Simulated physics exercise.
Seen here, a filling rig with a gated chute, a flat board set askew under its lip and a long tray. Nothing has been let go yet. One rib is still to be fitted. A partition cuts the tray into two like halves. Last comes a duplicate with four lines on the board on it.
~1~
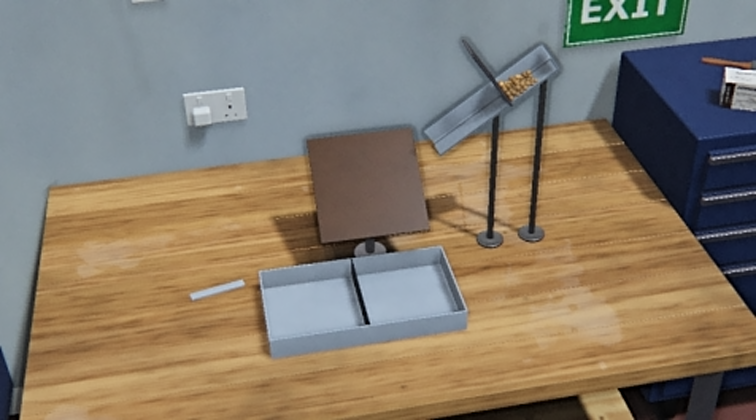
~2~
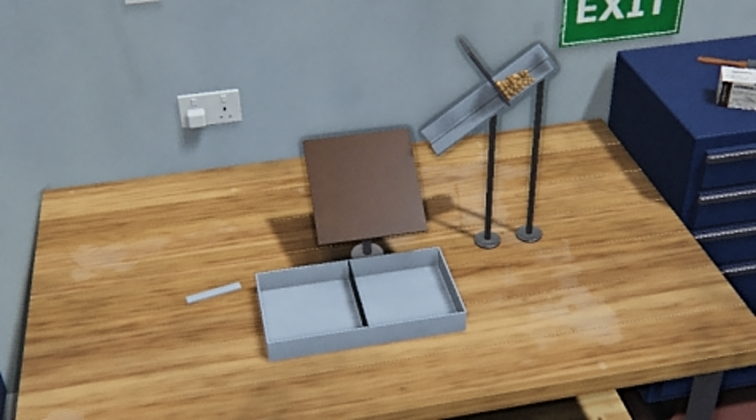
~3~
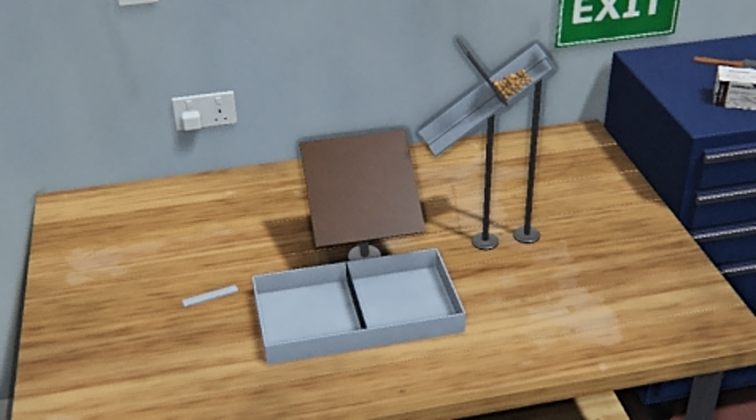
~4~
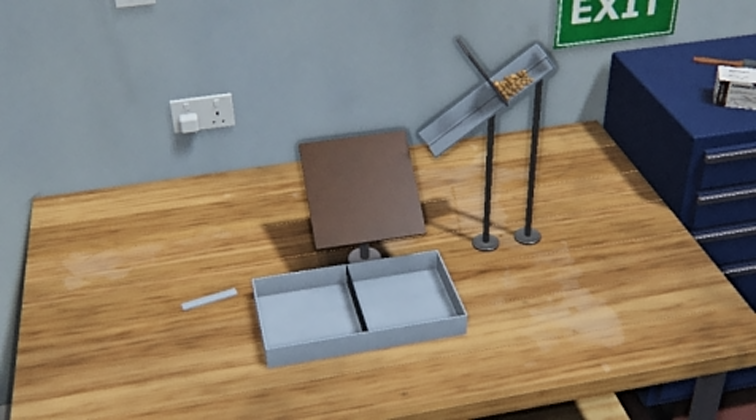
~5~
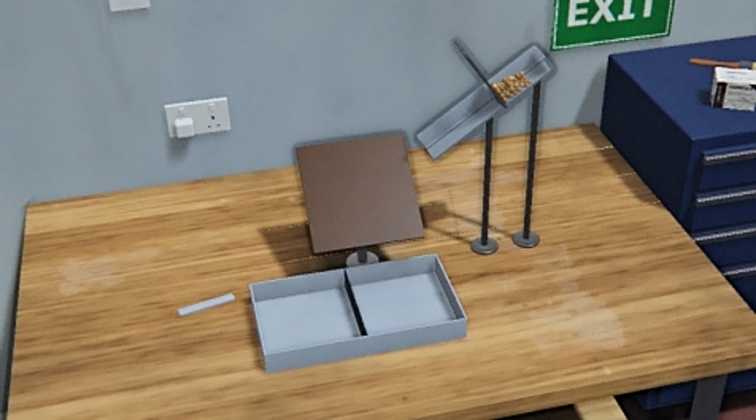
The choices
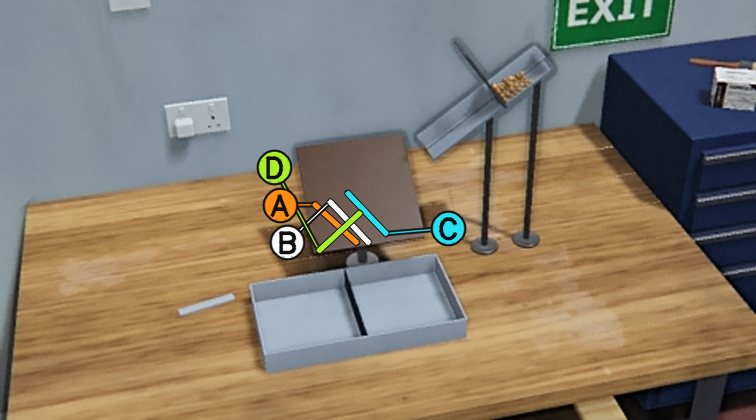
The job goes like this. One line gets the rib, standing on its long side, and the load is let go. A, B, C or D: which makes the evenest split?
It is D.
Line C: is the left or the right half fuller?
The right half.
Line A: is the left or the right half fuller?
The right half.
On the marked copy, line A from (314, 204) to (356, 242); line B from (330, 201) to (368, 242); line C from (347, 193) to (386, 233); line D from (359, 213) to (319, 250).
With A, of what is caught, about a tenth in the left half, the larger part in the right.
With B, of what is caught, about a tenth in the left half, almost all in the right.
With C, of what is caught, about a tenth in the left half, the larger part in the right.
With D, of what is caught, roughly half in the left half, roughly half in the right.
